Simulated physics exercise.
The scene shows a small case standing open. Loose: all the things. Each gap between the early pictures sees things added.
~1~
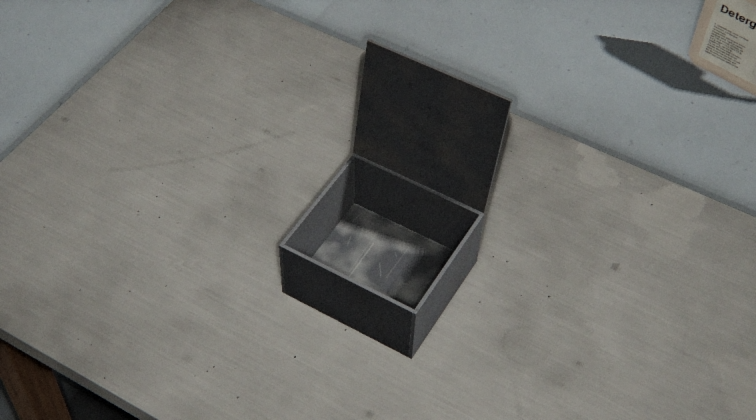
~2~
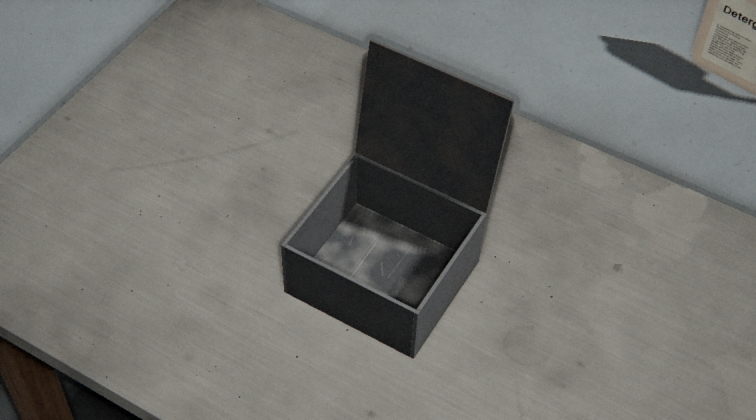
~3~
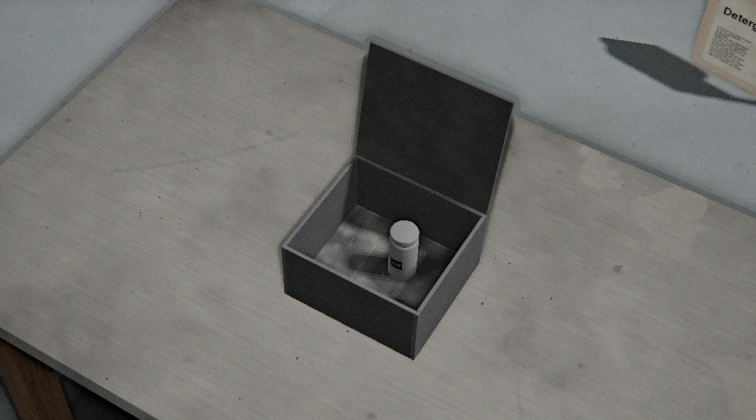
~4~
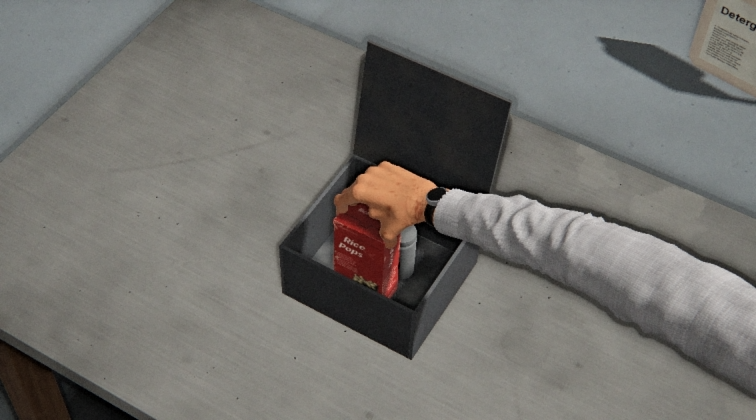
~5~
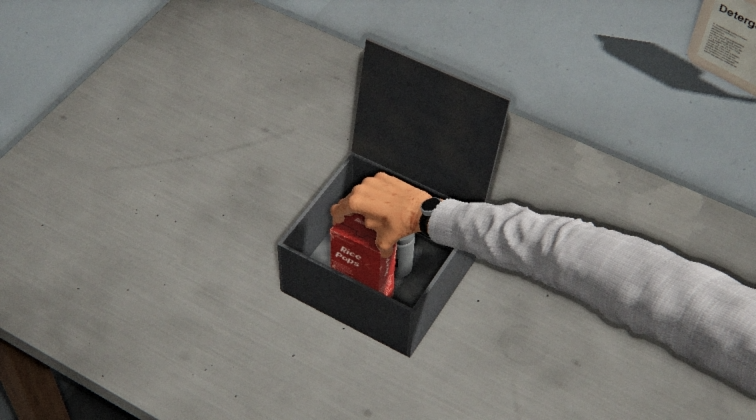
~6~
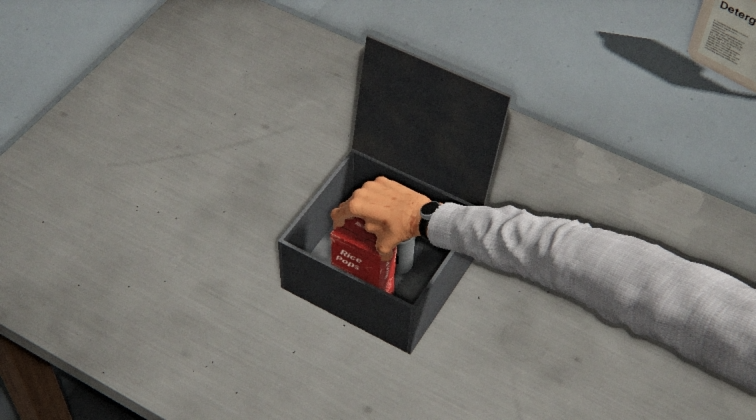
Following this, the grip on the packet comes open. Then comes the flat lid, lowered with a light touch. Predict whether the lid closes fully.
Stuck open.
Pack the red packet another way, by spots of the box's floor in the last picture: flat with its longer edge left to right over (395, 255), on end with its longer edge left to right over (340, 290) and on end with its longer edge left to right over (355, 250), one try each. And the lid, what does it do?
Lid, try 1: Propped open; try 2: Propped open; try 3: Propped open.
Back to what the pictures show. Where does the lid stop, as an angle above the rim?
The lid sits around 20° above the rim.
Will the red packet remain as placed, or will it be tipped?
Well, it stays just as set.
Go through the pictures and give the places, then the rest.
The last thing is not in view yet, in the first frame.
The last thing is not in view yet, in the second frame.
The last thing is not in view yet; grey shaker (403, 251), in the third frame.
On its way; red packet (366, 256), in the fourth frame.
On its way; red packet (363, 264), in the fifth frame.
In place under the hand; red packet (363, 267), in the sixth frame.
Then, 1.20 s on from there, lid starting down.
Then, 1.50 s on from there, lid 69° above the rim.
Then, 1.70 s on from there, lid 47° above the rim.
Then, 1.80 s on from there, lid 33° above the rim.
In the end, lid 21° above the rim; both unmoved. At the end, from the last picture's camera, red packet near (363, 268).
